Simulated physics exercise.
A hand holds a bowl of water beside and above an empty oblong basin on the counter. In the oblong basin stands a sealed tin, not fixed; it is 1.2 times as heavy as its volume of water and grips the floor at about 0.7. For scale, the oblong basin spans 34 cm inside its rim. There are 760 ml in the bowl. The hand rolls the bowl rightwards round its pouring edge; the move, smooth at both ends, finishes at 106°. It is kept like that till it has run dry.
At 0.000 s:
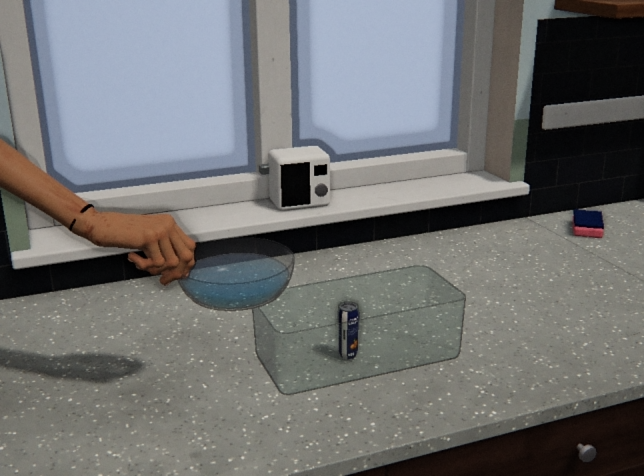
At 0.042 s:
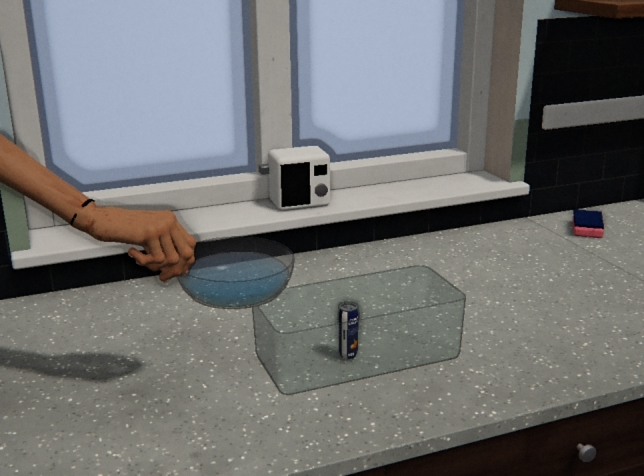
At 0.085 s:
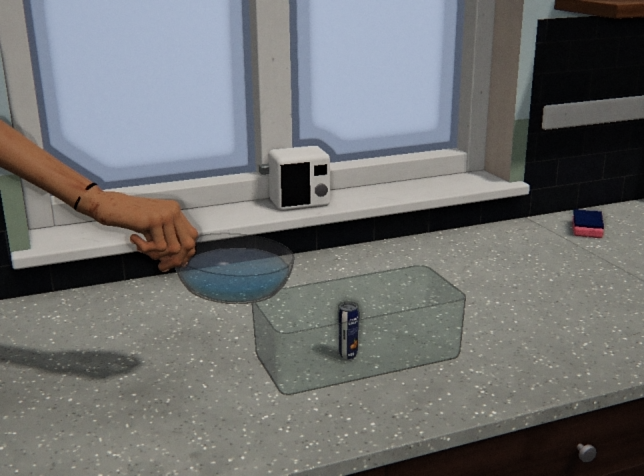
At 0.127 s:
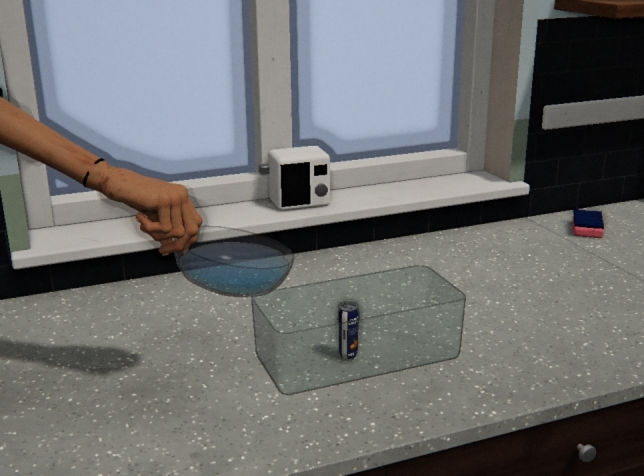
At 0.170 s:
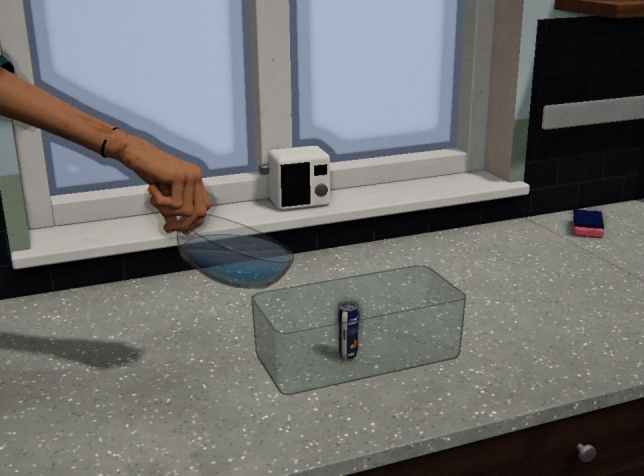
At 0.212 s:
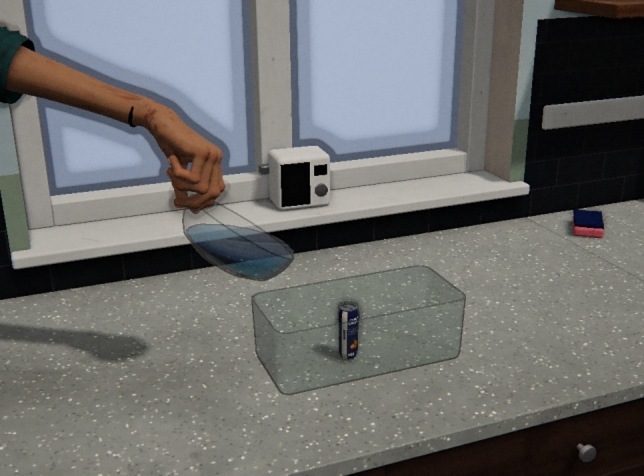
The clip shows a hand holding a clear bowl of blue water beside and above a transparent oblong basin with a small tin standing within its outline, then gradually tilting the bowl rightwards as the hand rises.
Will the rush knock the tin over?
The tin keeps standing.
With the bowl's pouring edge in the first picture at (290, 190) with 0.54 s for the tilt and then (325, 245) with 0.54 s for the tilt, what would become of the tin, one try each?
First it falls; then it stays up.
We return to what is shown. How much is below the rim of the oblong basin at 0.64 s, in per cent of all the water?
Near 98 in a hundred.
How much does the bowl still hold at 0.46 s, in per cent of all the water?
Near 16 in a hundred.
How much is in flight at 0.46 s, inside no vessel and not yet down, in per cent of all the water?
Some 74 per cent.
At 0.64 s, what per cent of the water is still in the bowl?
About 0 per cent.
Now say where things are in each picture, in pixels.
In the first frame, it leans 0°; its right rim is at (290, 252); the water meets the walls at (180, 281) and (286, 264); the oblong basin's rim runs from (263, 315) to (446, 282); the tin's top is at (348, 309).
In the second frame, it leans 2°; its right rim is at (290, 252); the water meets the walls at (180, 279) and (286, 263).
In the third frame, it leans 6°; its right rim is at (290, 252); the water meets the walls at (180, 273) and (285, 259).
In the fourth frame, it leans 14°; its right rim is at (290, 252); the water meets the walls at (180, 264) and (285, 255).
In the fifth frame, it leans 24°; its right rim is at (289, 252); the water meets the walls at (181, 250) and (286, 249).
In the sixth frame, it leans 35°; its right rim is at (289, 252); the water meets the walls at (186, 232) and (278, 242); 1 per cent is over the edge.
After 0.46 s the tilt is 100° and 16 per cent is still to pour; the tin stands where it began.
After 0.64 s the tilt is 106° and 0 per cent is still to pour; the tin stands where it began.
After 0.83 s the tilt is 106° and 0 per cent is still to pour; the tin stands where it began.
After 1.04 s the tilt is 106° and 0 per cent is still to pour; the tin stands where it began.
In the end the tin stands where it began.
